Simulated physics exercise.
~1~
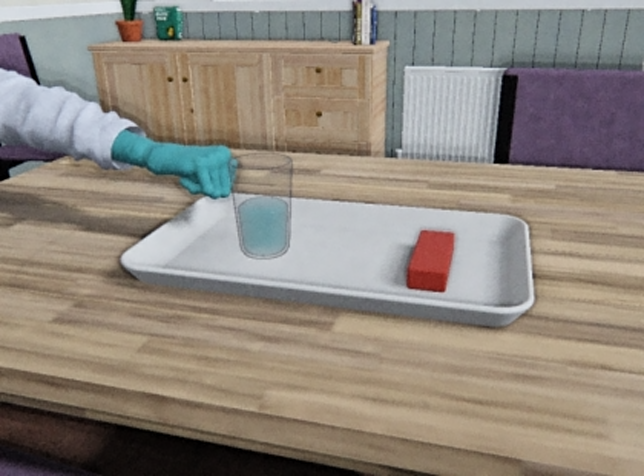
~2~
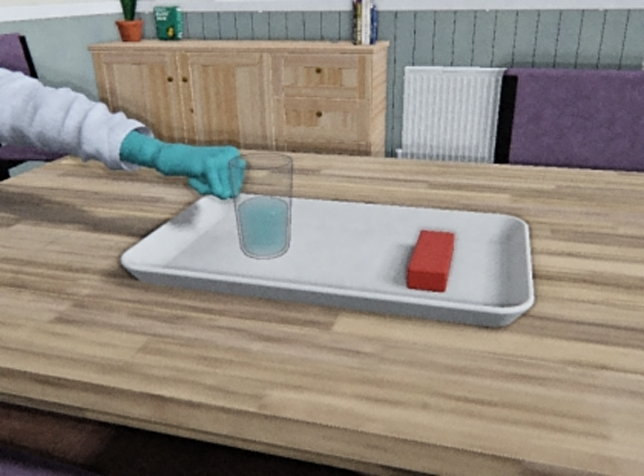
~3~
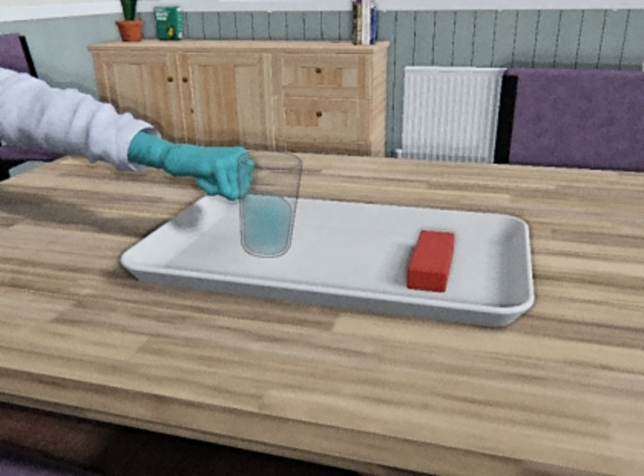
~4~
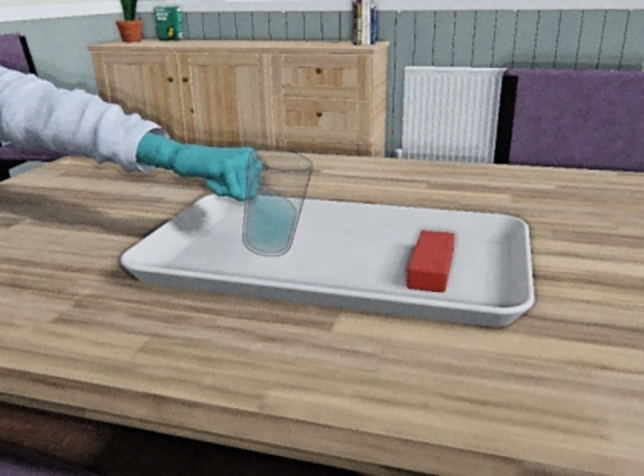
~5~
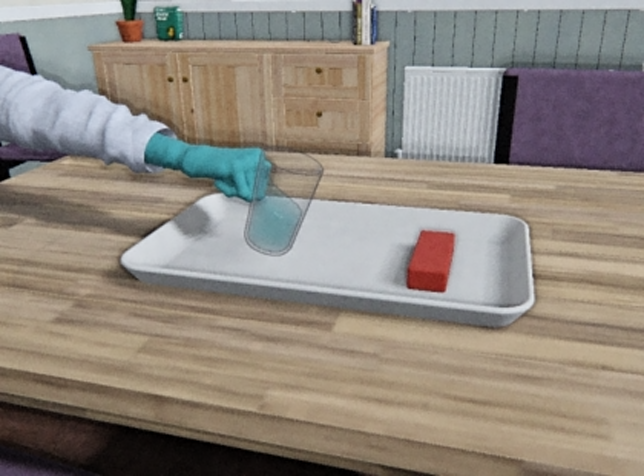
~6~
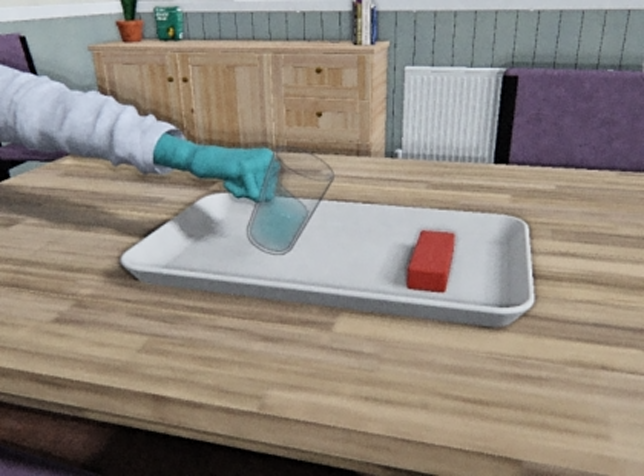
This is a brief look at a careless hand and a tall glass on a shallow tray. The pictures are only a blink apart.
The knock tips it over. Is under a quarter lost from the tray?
Well, under a quarter ends up off the tray, I'd say.
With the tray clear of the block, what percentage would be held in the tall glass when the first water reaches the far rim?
55 %.
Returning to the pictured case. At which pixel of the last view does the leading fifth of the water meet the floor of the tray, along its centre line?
Impact centre, mid-line: Approx. (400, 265).
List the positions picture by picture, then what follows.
Tilt 0°; right rim (289, 164); surface from (241, 201) to (288, 205); the tray's far rim is at (528, 258); a block is fixed to the tray further along, in the first picture.
Tilt 0°; right rim (290, 165); surface from (242, 201) to (288, 205), in the second picture.
Tilt 6°; right rim (299, 166); surface from (247, 189) to (289, 205), in the third picture.
Tilt 13°; right rim (310, 169); surface from (254, 176) to (296, 211), in the fourth picture.
Tilt 19°; right rim (320, 174); surface from (259, 188) to (302, 212), in the fifth picture.
Tilt 26°; right rim (331, 180); surface from (265, 193) to (309, 212), in the sixth picture.
A moment on, the tall glass lies on its side and 100 per cent is in the glass, 0 on the tray and 0 above or beyond its rim.
Next, the tall glass lies on its side and 65 per cent is in the glass, 32 on the tray and 3 above or beyond its rim.
Then the tall glass lies on its side and 31 per cent is in the glass, 57 on the tray and 12 above or beyond its rim.
Later the tall glass lies on its side and 17 per cent is in the glass, 79 on the tray and 5 above or beyond its rim.
Finally, 95 per cent is held by tray and glass, 5 is off the tray.
